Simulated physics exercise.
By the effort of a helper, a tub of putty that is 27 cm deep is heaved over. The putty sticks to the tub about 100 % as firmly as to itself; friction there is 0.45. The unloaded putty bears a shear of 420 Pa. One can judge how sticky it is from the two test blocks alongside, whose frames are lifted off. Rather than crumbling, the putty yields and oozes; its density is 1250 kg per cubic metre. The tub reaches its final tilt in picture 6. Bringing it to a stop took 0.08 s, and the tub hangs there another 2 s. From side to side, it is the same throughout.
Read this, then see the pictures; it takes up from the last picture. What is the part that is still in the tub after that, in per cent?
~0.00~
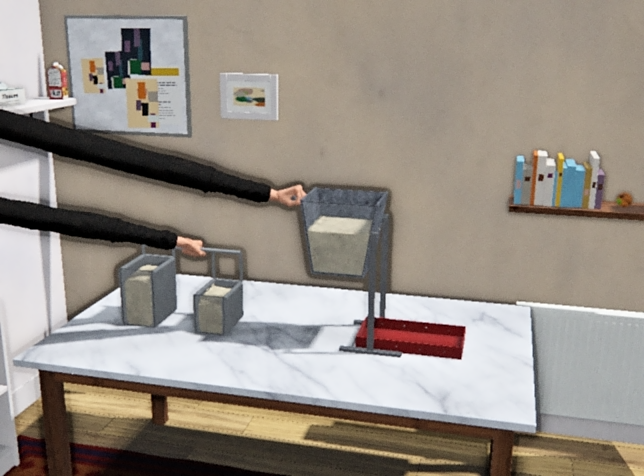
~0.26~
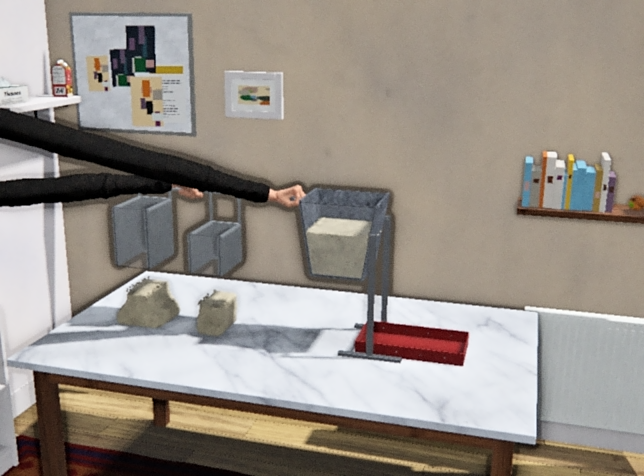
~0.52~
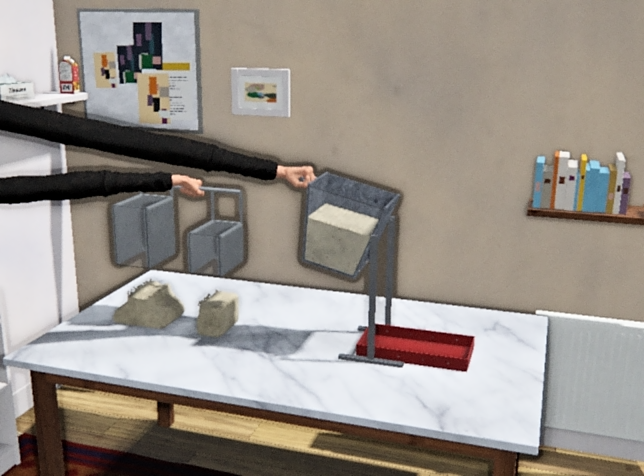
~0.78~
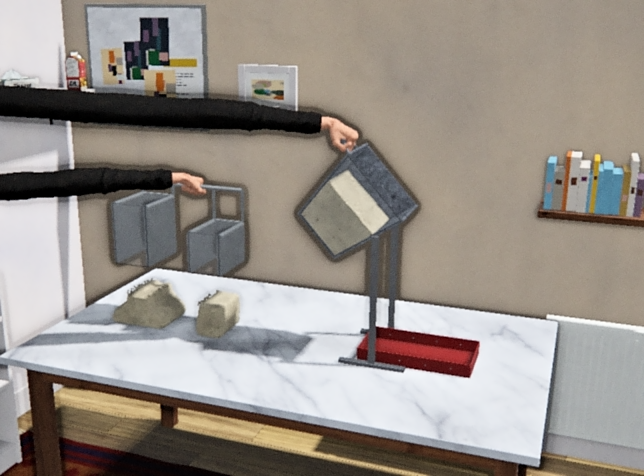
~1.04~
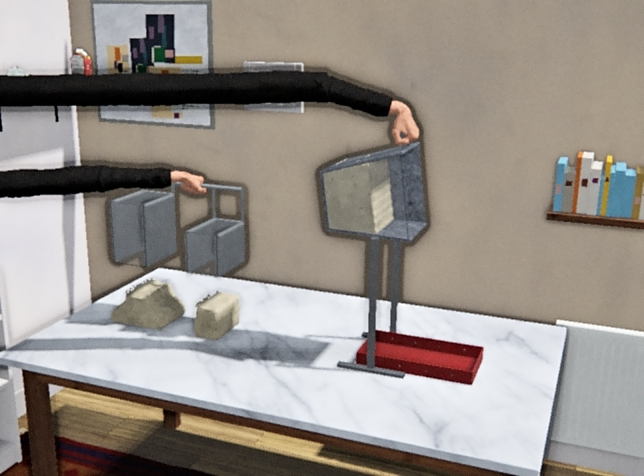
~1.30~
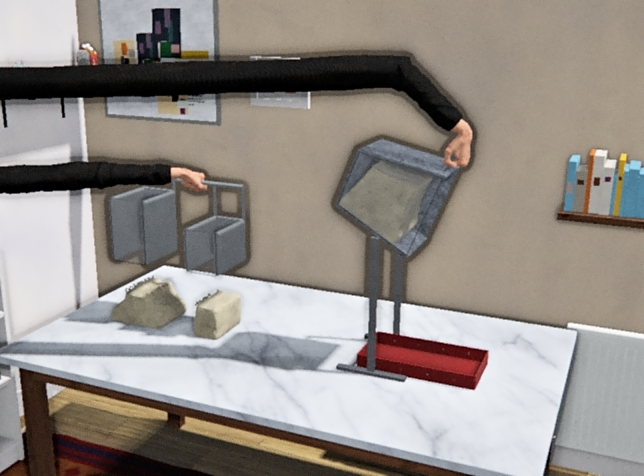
About 0 %.
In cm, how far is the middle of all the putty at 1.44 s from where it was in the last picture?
About 12 cm.
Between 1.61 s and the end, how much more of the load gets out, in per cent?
Roughly 18 percent of the load.
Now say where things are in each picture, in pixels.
In the first frame, handle-side rim at (303, 200), tilt 0 degrees; top of the putty at (368, 234); blocks stand 20 cm, 13 cm (left to right).
In the second frame, handle-side rim at (301, 201), tilt 0 degrees; top of the putty at (367, 236); blocks stand 15 cm, 13 cm (left to right).
In the third frame, handle-side rim at (310, 185), tilt 13 degrees; top of the putty at (312, 218); blocks stand 13 cm, 12 cm (left to right).
In the fourth frame, handle-side rim at (349, 155), tilt 47 degrees; top of the putty at (329, 183); blocks stand 13 cm, 12 cm (left to right).
In the fifth frame, handle-side rim at (402, 155), tilt 82 degrees; top of the putty at (365, 165); blocks stand 13 cm, 12 cm (left to right).
In the sixth frame, handle-side rim at (444, 179), tilt 112 degrees; top of the putty at (374, 168); blocks stand 13 cm, 12 cm (left to right).
After 1.44 s, the tub is at 112 degrees and holds 71 %.
After 1.61 s, the tub is at 112 degrees and holds 19 %.
After 1.78 s, the tub is at 112 degrees and holds 0 %.
After 1.95 s, the tub is at 112 degrees and holds 0 %.
After 3.30 s, at the end, the tub is at 112 degrees and holds 0 %.
